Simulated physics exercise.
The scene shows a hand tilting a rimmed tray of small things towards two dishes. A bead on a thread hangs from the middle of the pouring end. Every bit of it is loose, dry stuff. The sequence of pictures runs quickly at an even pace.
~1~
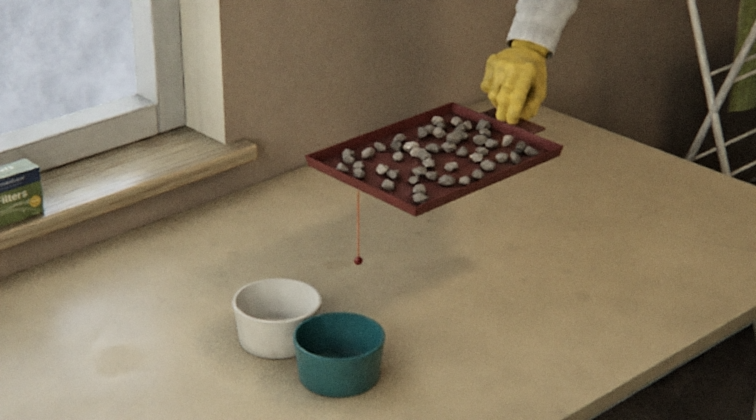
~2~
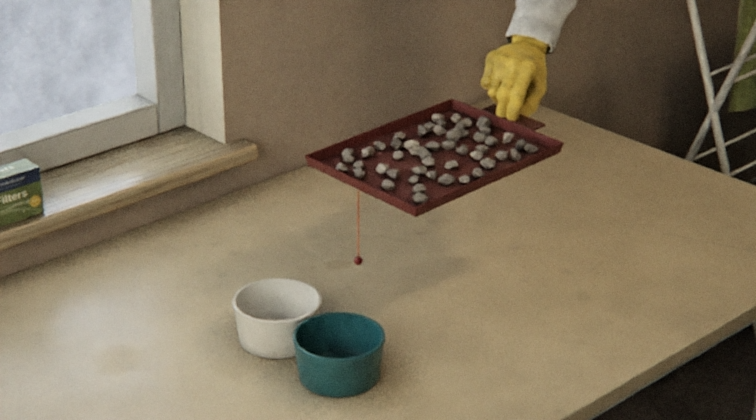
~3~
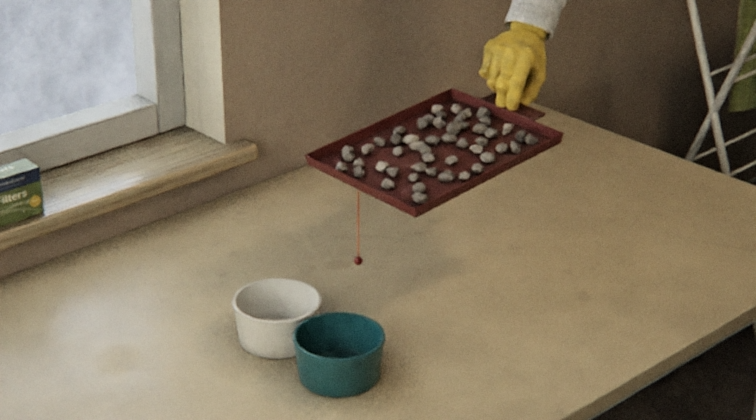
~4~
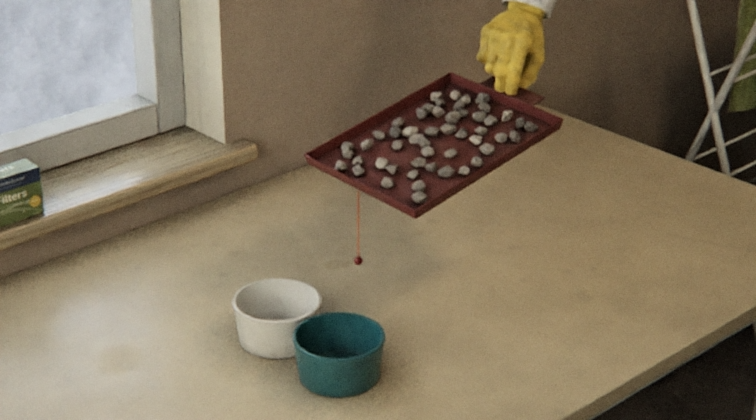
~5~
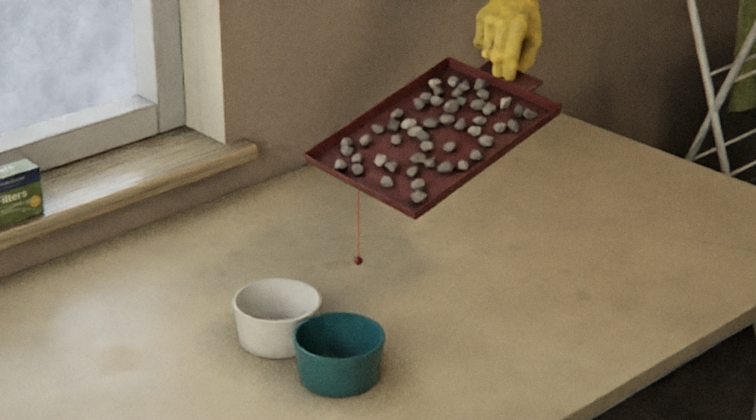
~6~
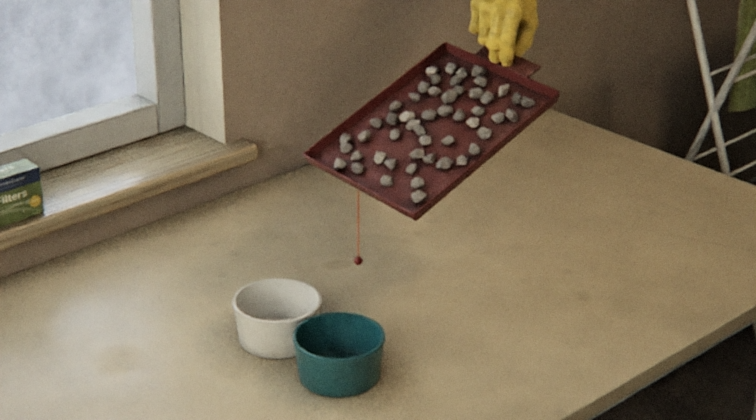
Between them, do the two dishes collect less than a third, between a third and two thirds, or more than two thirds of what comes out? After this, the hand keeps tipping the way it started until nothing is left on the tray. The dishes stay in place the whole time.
The two dishes will gather not even a third of the load.
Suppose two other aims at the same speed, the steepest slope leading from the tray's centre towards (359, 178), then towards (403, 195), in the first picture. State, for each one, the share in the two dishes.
Respectively 0 and 0 in a hundred.
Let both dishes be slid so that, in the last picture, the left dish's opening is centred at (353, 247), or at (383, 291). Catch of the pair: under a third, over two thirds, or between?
Taking the two places in turn, the answer is less than a third and then the middle third.
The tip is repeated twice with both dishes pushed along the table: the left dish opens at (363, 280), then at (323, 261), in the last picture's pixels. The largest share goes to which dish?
First spot: The dish on the left-hand side; second spot: The dish on the right-hand side.
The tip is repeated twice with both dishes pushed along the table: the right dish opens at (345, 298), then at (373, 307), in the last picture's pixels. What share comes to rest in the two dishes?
Close to 70 in a hundred, then close to 90 in a hundred.
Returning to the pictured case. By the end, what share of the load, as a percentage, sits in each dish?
In per cent, left near 0 and right near 0.
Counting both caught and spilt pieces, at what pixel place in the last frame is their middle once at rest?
The centre ends up roughly at (349, 334).
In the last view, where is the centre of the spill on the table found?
Once everything settles, the pieces are centred near (349, 334).
Just after the last frame, tray tipped steeply; almost all on the tray; about a tenth in the air.
A moment on, tray tipped right over; roughly a quarter on the tray; just a few in the right dish; just a few in the left dish; roughly two thirds outside both; about a tenth in the air.
Further on, tray tipped past a quarter turn; just a few in the right dish; just a few in the left dish; almost all outside both.
When it is over, tray tipped past a quarter turn; just a few in the right dish; just a few in the left dish; almost all outside both.
